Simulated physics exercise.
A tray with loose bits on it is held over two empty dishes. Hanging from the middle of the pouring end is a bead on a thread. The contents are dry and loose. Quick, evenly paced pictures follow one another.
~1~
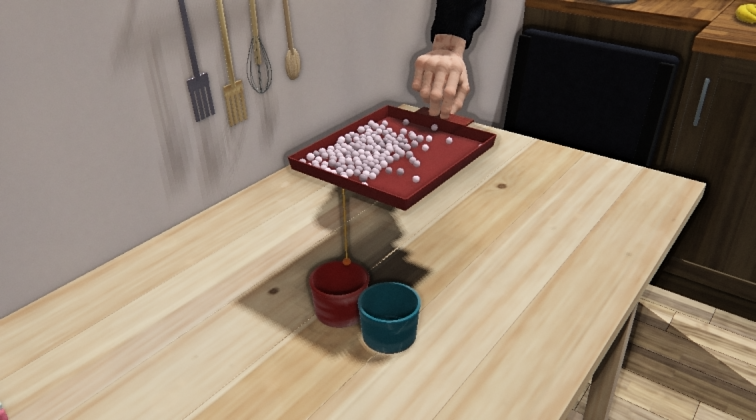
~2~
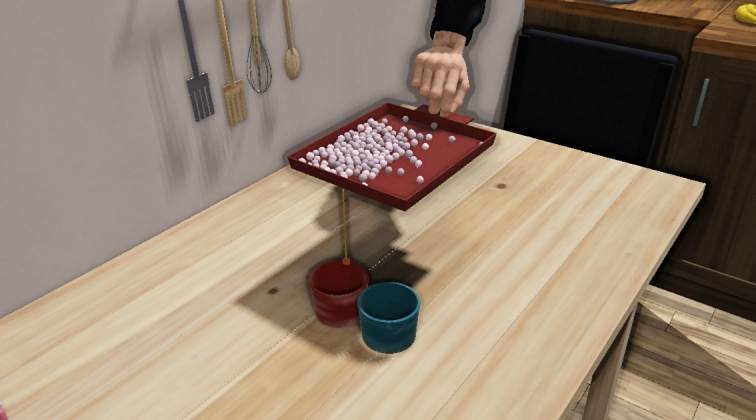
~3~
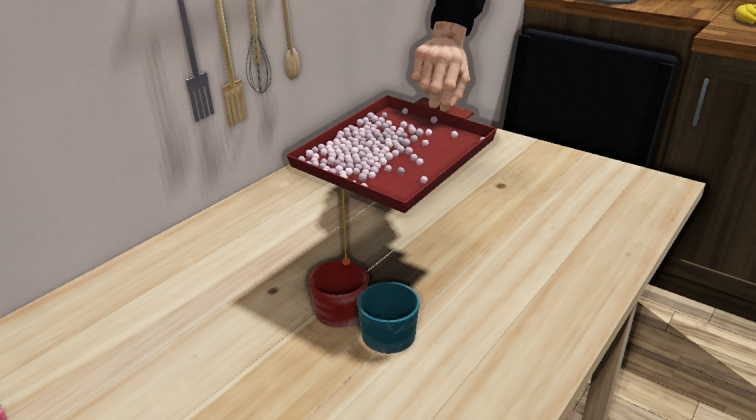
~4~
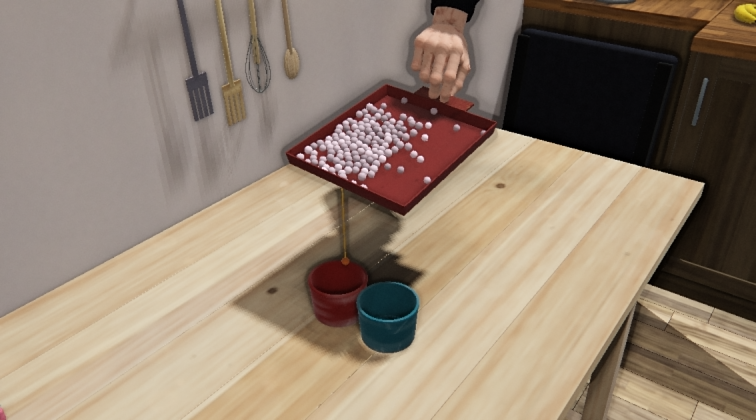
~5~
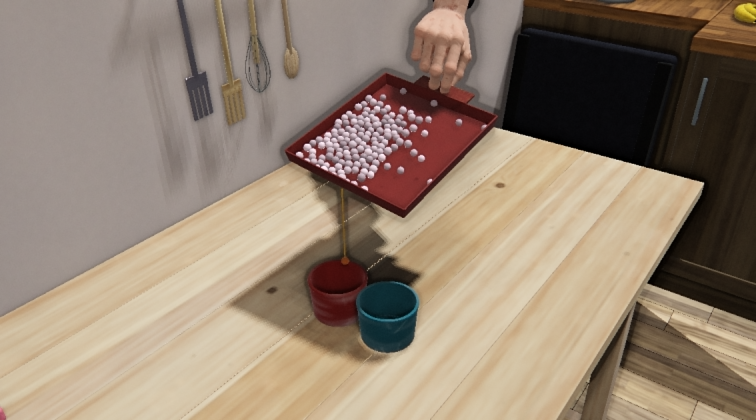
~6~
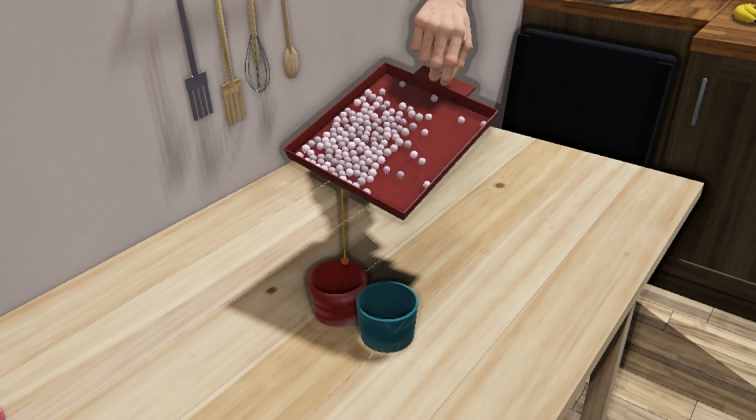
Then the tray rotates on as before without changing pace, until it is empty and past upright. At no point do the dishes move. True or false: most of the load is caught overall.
True.
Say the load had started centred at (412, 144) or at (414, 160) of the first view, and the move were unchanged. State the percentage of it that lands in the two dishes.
Near 70 and 80 percent respectively.
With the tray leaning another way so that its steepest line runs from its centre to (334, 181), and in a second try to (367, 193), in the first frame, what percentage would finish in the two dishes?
About 10 and 60 percent.
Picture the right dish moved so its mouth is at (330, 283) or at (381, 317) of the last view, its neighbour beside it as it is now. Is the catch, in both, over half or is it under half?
Short of half, then short of half.
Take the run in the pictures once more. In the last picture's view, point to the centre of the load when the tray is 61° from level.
The centre of the load shows up near (385, 188) in the last view.
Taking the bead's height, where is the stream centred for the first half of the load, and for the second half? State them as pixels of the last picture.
(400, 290) for the early half, (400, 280) for the late half.
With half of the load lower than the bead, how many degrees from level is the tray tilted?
That would be about 95 degrees from level.
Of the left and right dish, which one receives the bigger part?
Note: Fuller is the one placed right.
Just after the last frame, tray tipped steeply; almost all on the tray; just a few in the right dish; just a few outside both; about a tenth in the air.
A moment on, tray tipped right over; about a tenth on the tray; roughly two thirds in the right dish; about a tenth outside both; about a tenth in the air.
Further on, tray tipped past a quarter turn; the larger part in the right dish; roughly a quarter outside both.
When it is over, tray tipped past a quarter turn; the larger part in the right dish; not one in the left dish; roughly a quarter outside both.
